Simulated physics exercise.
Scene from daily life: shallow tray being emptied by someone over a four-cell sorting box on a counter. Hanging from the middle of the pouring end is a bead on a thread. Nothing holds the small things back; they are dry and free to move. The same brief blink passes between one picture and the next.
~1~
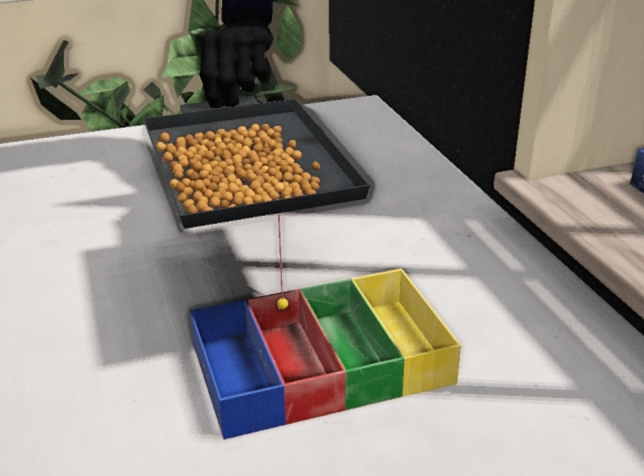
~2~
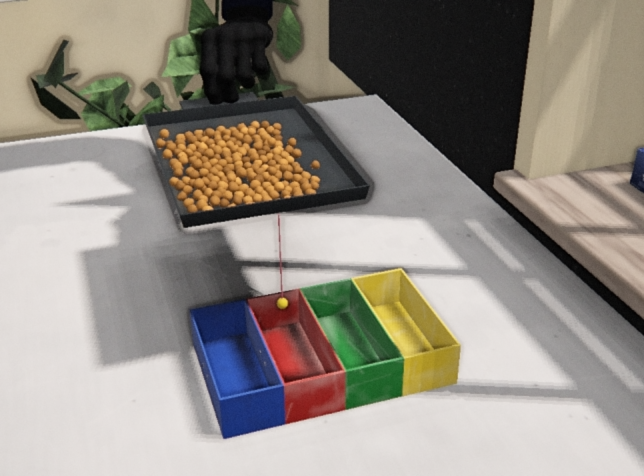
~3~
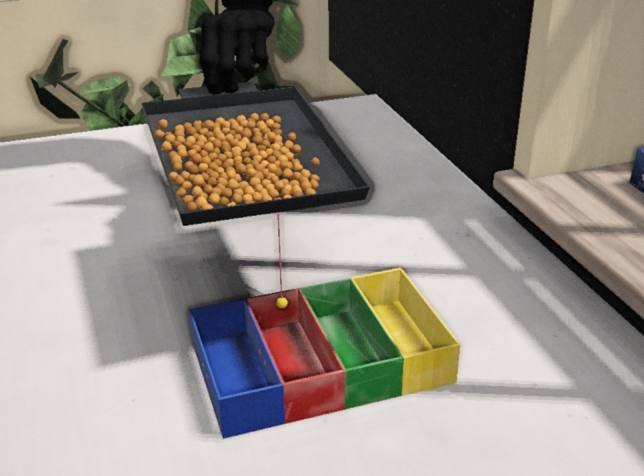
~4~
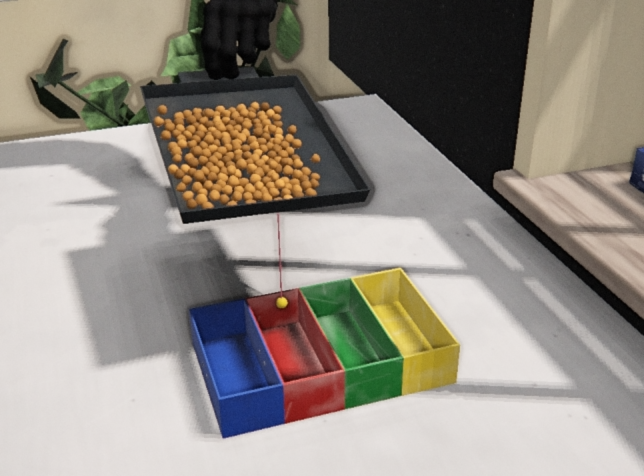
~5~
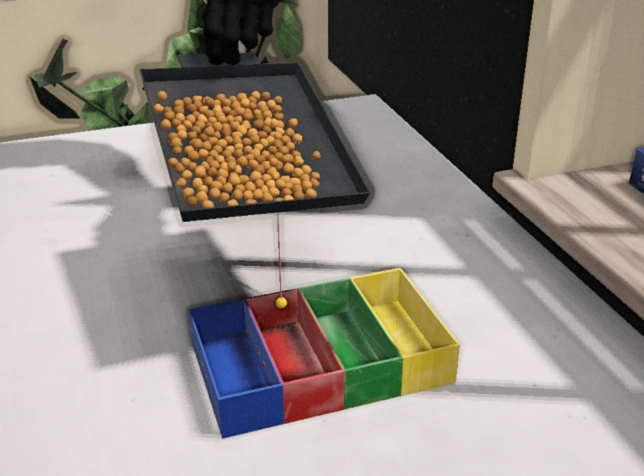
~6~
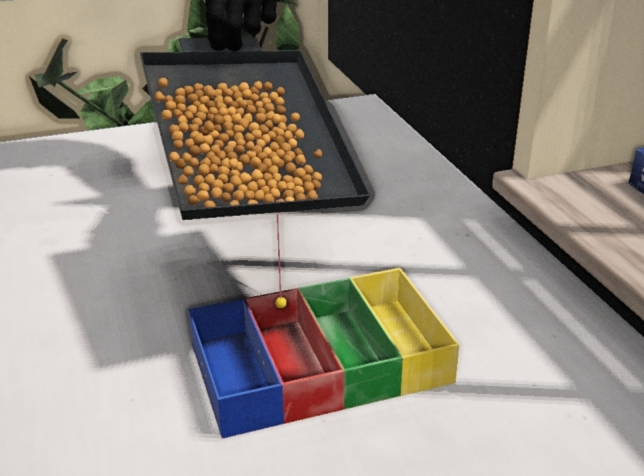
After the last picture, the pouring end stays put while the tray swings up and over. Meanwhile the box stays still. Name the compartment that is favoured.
Green.
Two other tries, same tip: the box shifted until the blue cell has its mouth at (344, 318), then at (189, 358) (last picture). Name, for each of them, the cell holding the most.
For the first spot the answer is blue, and for the second spot it is the cell in yellow.
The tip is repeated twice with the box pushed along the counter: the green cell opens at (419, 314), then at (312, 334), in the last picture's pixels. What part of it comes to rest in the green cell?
Trial 1 around 10 percent, trial 2 around 30 percent.
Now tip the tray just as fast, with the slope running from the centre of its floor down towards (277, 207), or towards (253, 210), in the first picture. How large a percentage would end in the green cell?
I'd put it at some 30 % and then some 10 %.
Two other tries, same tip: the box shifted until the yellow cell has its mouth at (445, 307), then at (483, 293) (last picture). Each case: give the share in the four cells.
First 100 %, then 80 %.
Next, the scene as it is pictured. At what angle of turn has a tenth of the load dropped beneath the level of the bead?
105° or so.
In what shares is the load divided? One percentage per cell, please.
Blue cell 10 %, red cell 20 %, green cell 50 %, yellow cell 20 %.
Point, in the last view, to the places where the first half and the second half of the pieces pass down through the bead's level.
First roughly (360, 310), then roughly (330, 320).
Soon after the last picture, tray tipped steeply; nearly all on the tray; a stray few in the green cell; a stray few in the red cell; a stray few falling or outside the box.
A little later, tray tipped past a quarter turn; about two thirds on the tray; a small part in the yellow cell; a small part in the green cell; a stray few in the red cell; about a quarter falling or outside the box.
Later still, tray tipped past a quarter turn; about half in the green cell; about a quarter in the red cell; about a quarter in the yellow cell; a small part in the blue cell; a stray few falling or outside the box.
At rest, tray tipped past a quarter turn; about half in the green cell; about a quarter in the red cell; about a quarter in the yellow cell; a small part in the blue cell; a stray few outside the box.
